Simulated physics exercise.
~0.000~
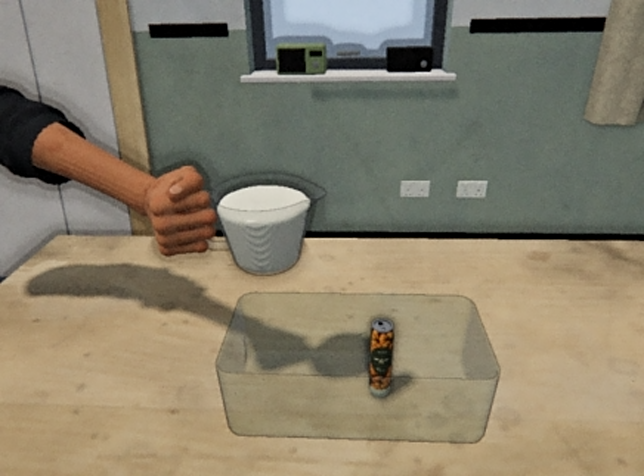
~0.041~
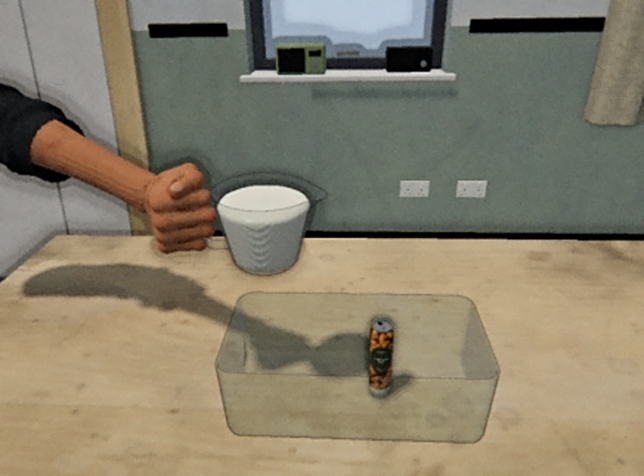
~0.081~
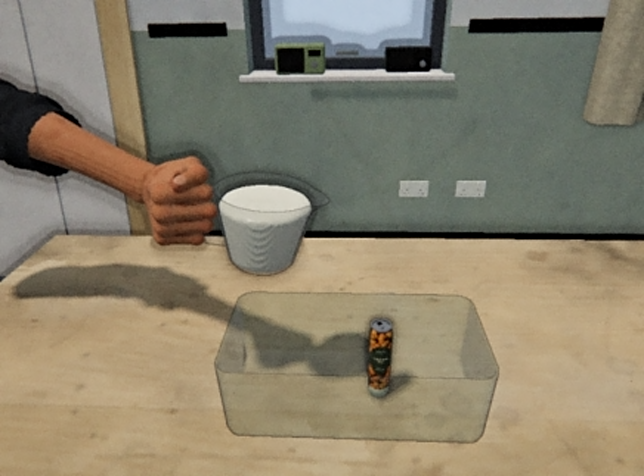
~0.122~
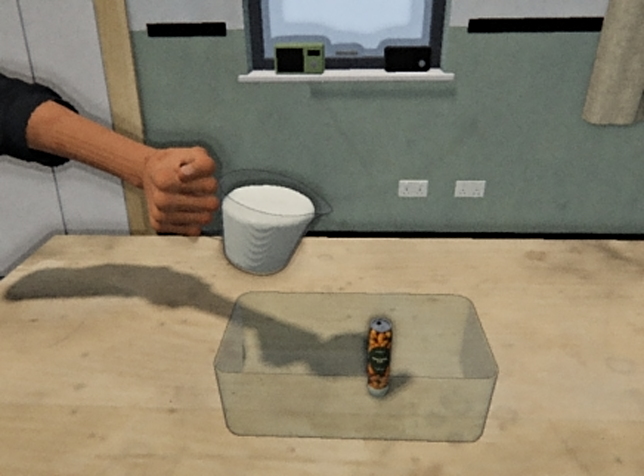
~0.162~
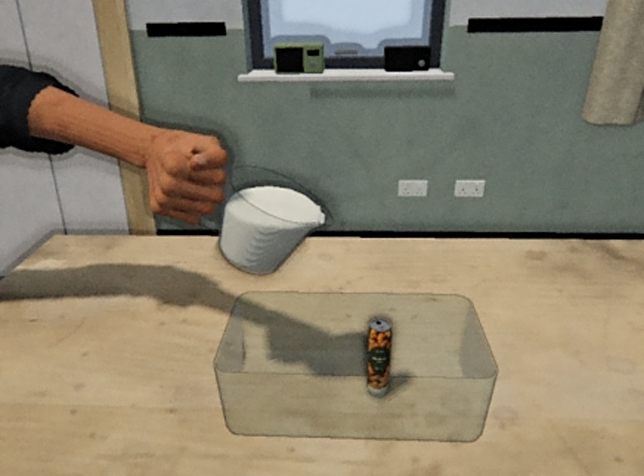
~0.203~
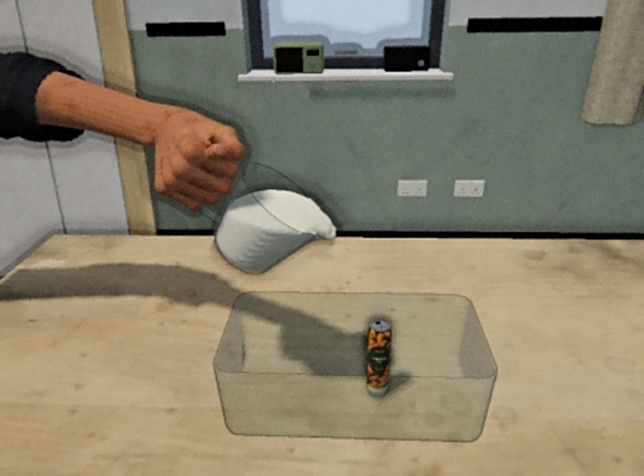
The jug of white milk, beside a person's closed hand, tilted slowly and then further to the right above a wooden table, while a patterned tin stayed upright in the clear oblong basin.
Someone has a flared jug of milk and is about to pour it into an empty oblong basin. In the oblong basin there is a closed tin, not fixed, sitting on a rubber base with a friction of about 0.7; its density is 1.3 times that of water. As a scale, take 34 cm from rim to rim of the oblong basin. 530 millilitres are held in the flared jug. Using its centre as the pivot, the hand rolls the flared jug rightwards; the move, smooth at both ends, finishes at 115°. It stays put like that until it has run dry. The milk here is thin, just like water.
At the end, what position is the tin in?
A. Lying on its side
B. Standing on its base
Lying on its side.
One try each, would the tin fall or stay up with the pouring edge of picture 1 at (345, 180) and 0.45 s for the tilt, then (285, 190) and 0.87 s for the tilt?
First it tips over; then it stays on its base.
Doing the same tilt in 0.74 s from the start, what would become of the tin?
Result: Tin upright.
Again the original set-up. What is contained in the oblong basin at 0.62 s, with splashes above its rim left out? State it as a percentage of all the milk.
Some 94 per cent.
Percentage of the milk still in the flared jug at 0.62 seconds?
Remaining share: Approx. 1 %.
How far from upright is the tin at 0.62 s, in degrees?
Some 10°.
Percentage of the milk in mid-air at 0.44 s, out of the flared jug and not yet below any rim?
About 34 per cent.
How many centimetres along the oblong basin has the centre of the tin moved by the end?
In the end the tin's centre has shifted about 7.0 centimetres.
By 0.44 s the tilt is 110° and 22 per cent is still to pour; the tin stands where it began.
By 0.62 s the tilt is 115° and 1 per cent is still to pour; the tin leans 11°.
By 0.81 s the tilt is 115° and 0 per cent is still to pour; the tin leans 41°.
By 1.01 s the tilt is 115° and 0 per cent is still to pour; the tin lies on its side.
At rest the tin lies on its side.
